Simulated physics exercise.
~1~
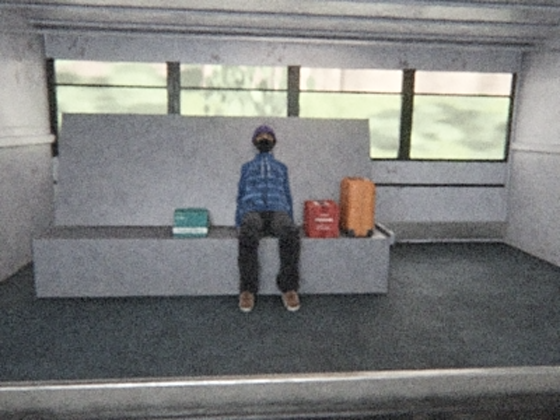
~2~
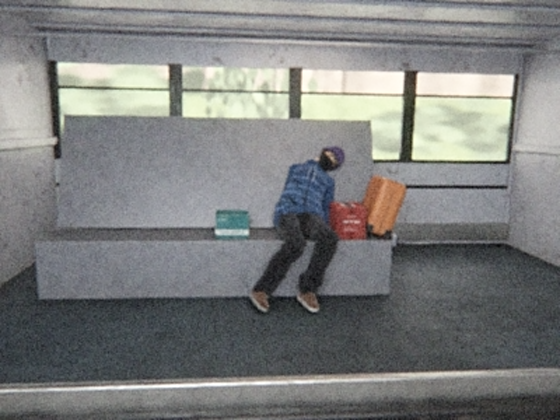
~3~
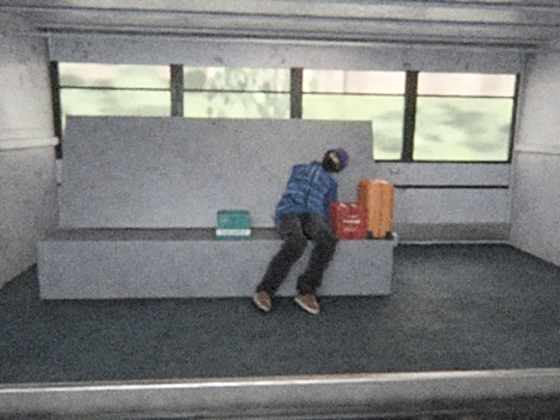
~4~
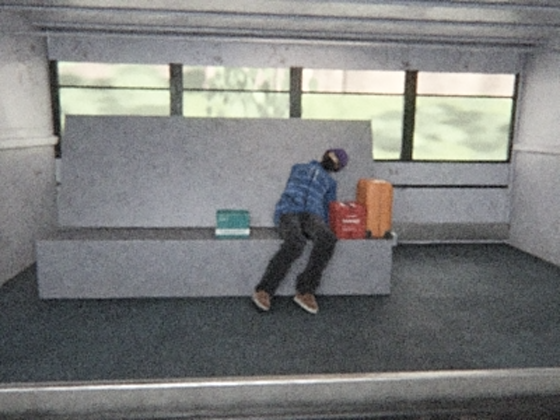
To begin with, a commuter in a blue plaid shirt and dark cap sits upright on a long grey bench, a teal carton on the left and a red holdall and an upright orange case on the right. Then the person slumps to the right, head drooping toward the luggage, while the carton and holdall shift right along the seat. The orange case also moves right and tips outward near the bench end. It rocks back upright, and everything settles. Finally, the commuter stays slumped on the seat, with all three items still on the bench.
